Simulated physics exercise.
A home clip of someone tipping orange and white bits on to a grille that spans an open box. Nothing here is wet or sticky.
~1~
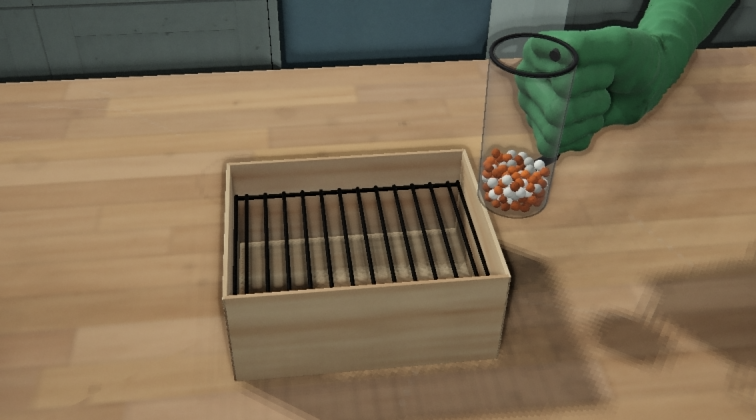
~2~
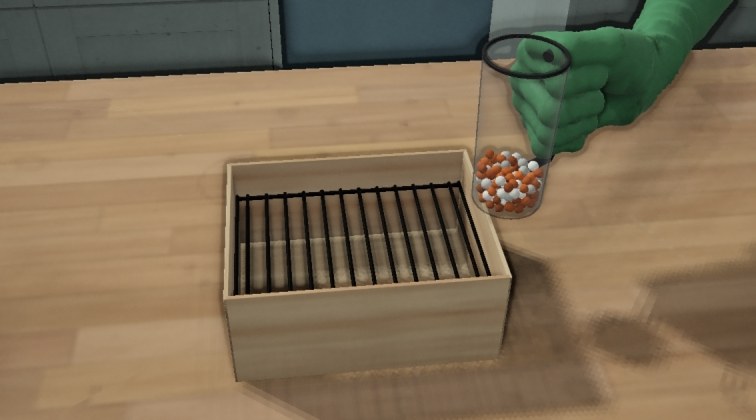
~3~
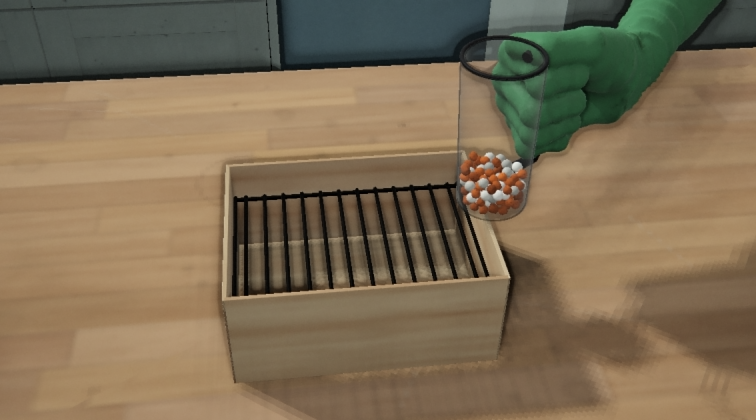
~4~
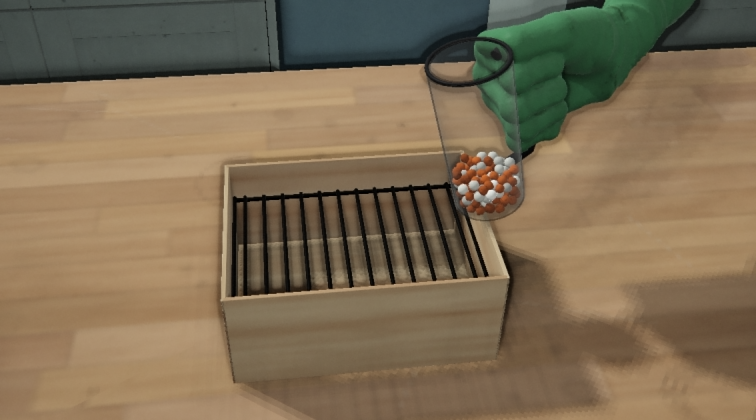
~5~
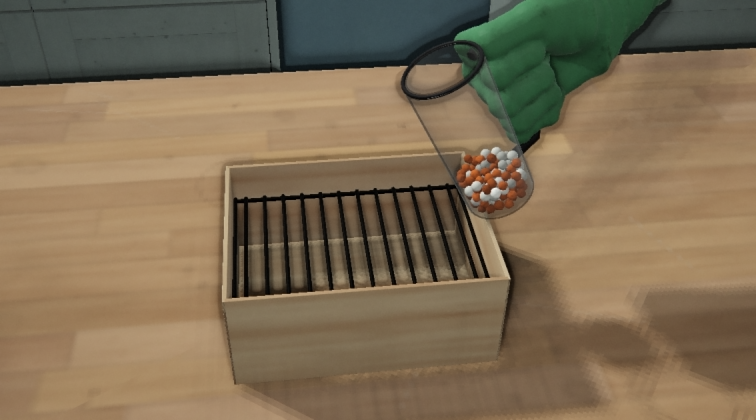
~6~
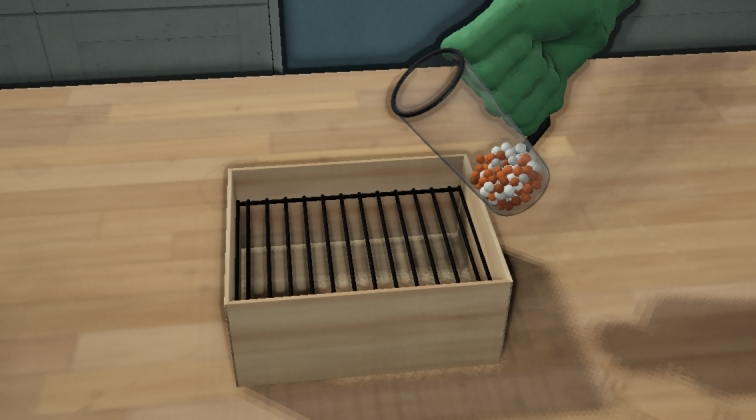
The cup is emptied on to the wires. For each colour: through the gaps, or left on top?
Here the orange bits end up below, and the white bits end up below.
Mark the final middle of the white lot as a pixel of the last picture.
Close to (358, 290).
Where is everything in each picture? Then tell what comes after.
Cup near (522, 130), upright; rack near (267, 254), 14 wires across; orange coated nuts near (506, 184), narrower than the gaps; white gumballs near (510, 174), narrower than the gaps, in the first picture.
Cup near (516, 131), upright; white ones near (504, 175), in the second picture.
Cup near (497, 132), upright; orange ones near (484, 187), in the third picture.
Cup near (480, 133), tipped 13°; white ones near (488, 185), in the fourth picture.
Cup near (473, 135), tipped 25°; orange ones near (487, 186), in the fifth picture.
Cup near (475, 137), tipped 38°; rack near (269, 259); orange ones near (503, 178); white ones near (510, 177), in the sixth picture.
Then, 0.29 s on from there, orange ones, the whole lot in the cup; white ones, the whole lot in the cup.
Then, 0.65 s on from there, orange ones, the whole lot in the cup; white ones, the whole lot in the cup.
Then, 1.04 s on from there, orange ones, all but a few in the cup, only a few on or over the wires; white ones, all but a few in the cup, a little on or over the wires.
In the end, orange ones, the whole lot under the rack; white ones, the whole lot under the rack.
